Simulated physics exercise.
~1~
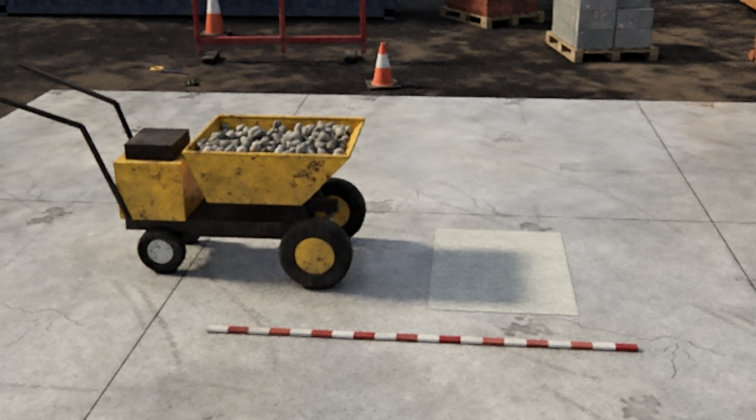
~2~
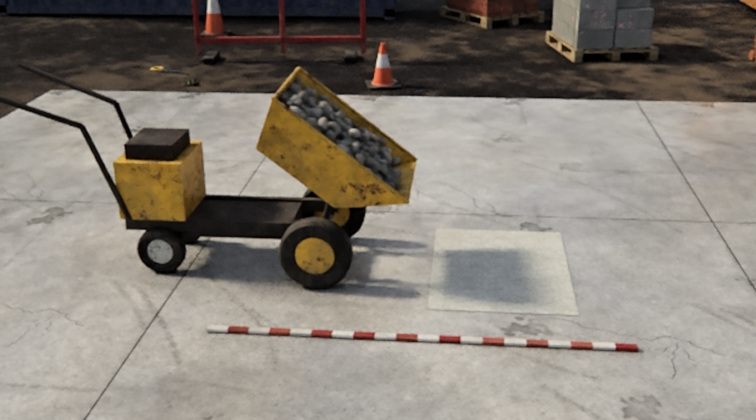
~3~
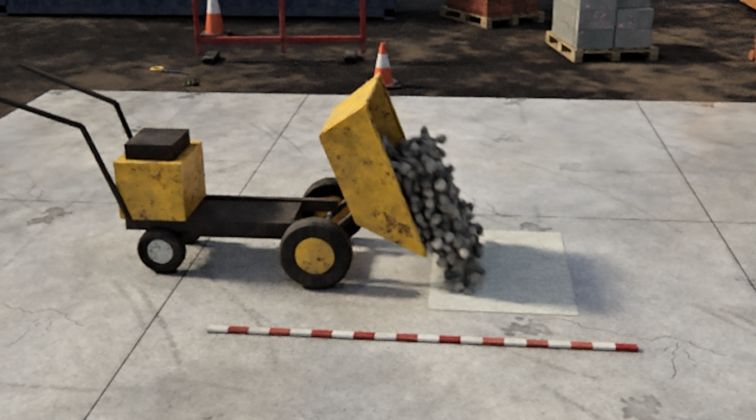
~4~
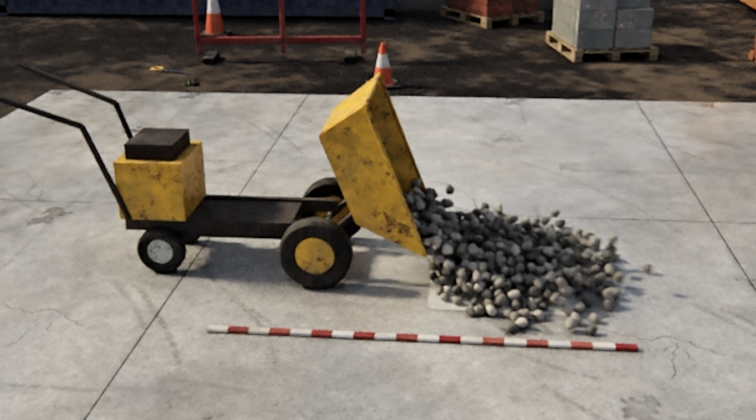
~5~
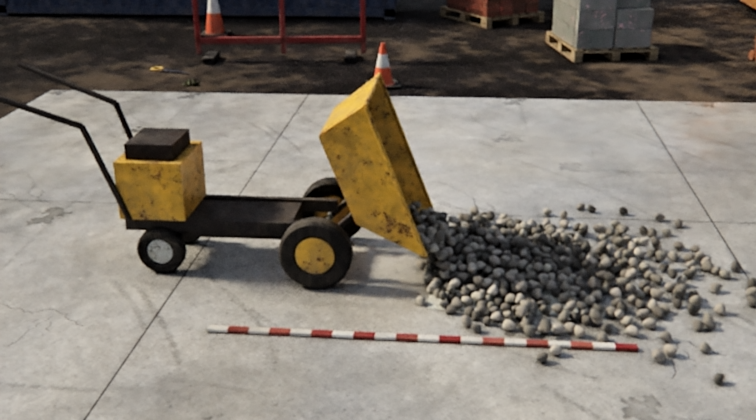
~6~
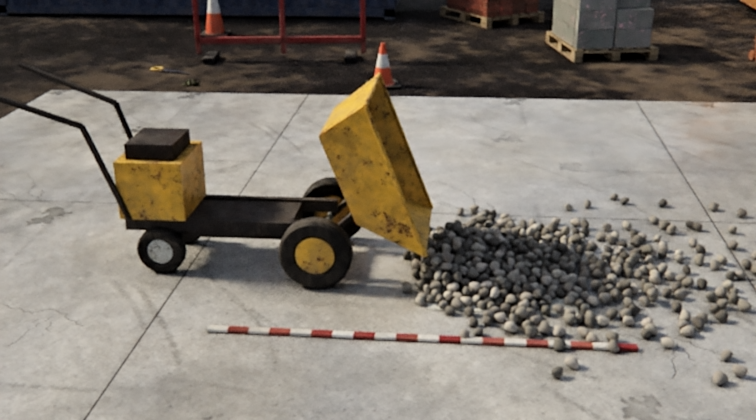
A yellow powered barrow full of grey stones tipped its tray steeply to the right, and the load slid out onto the pale sheet, spreading into a wide heap with scattered stones beyond it, while the emptied tray stayed raised.
